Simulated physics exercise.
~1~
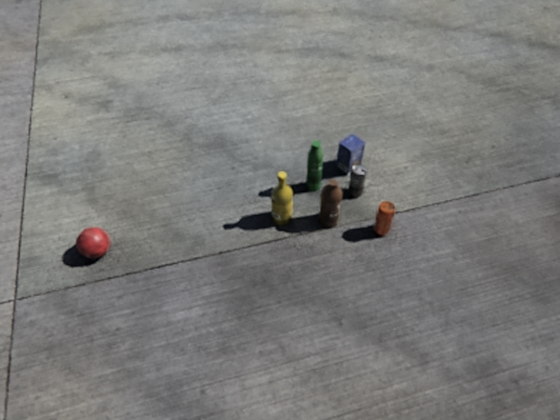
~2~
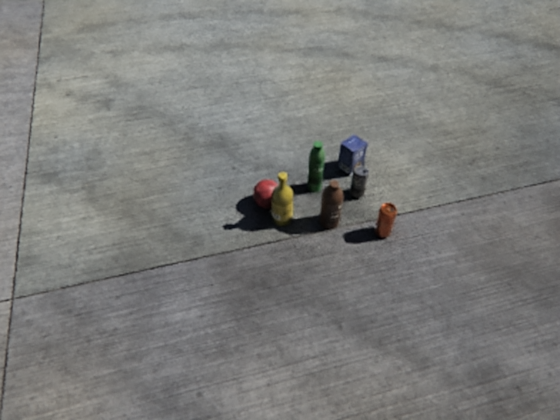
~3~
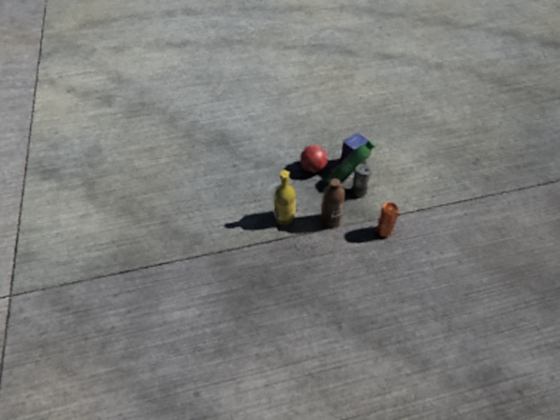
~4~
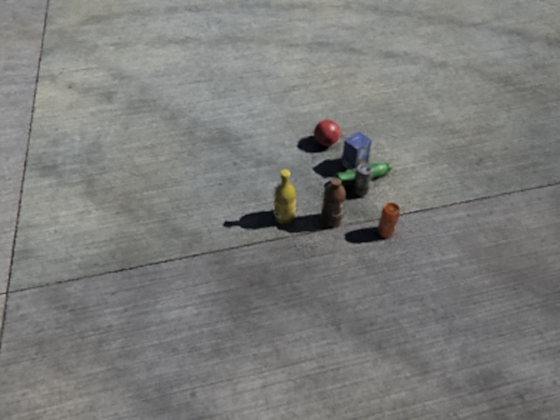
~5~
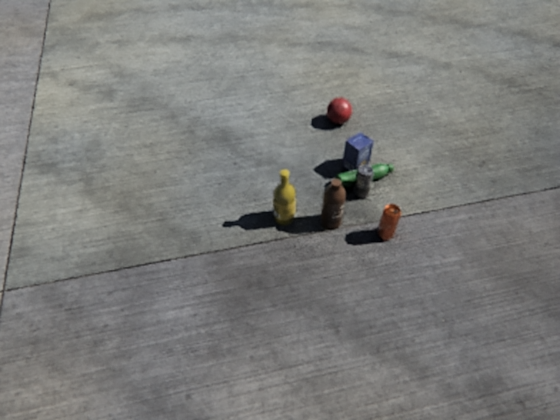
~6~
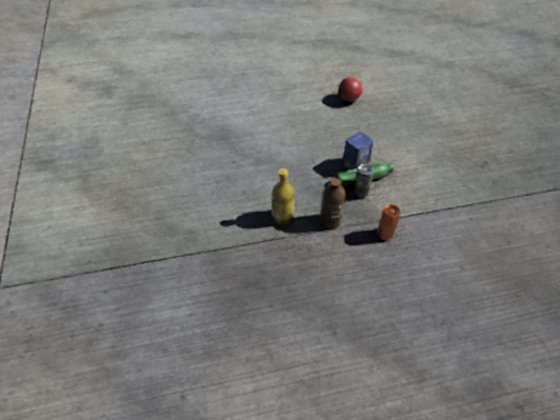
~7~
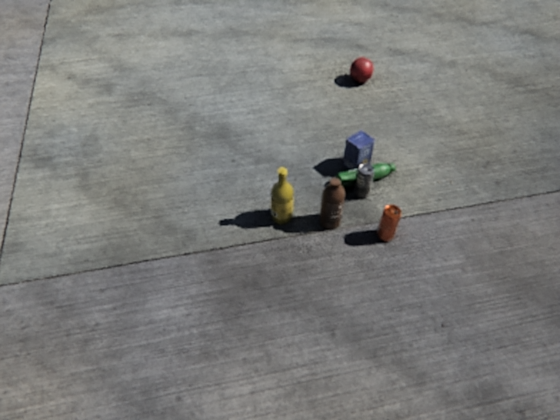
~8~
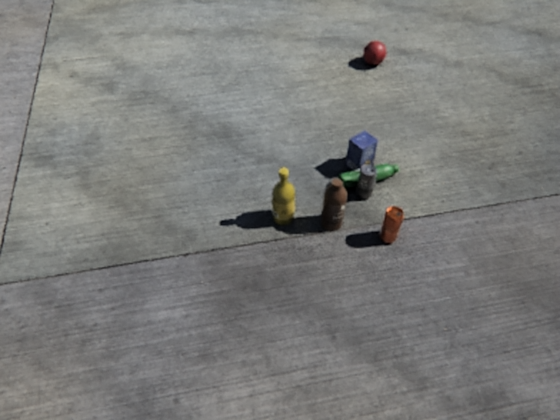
On a stretch of concrete floor, a red ball rolled in from the left, passed behind the yellow bottle and knocked over the green bottle, then rolled away toward the upper right, leaving the green bottle on its side and the other things standing.
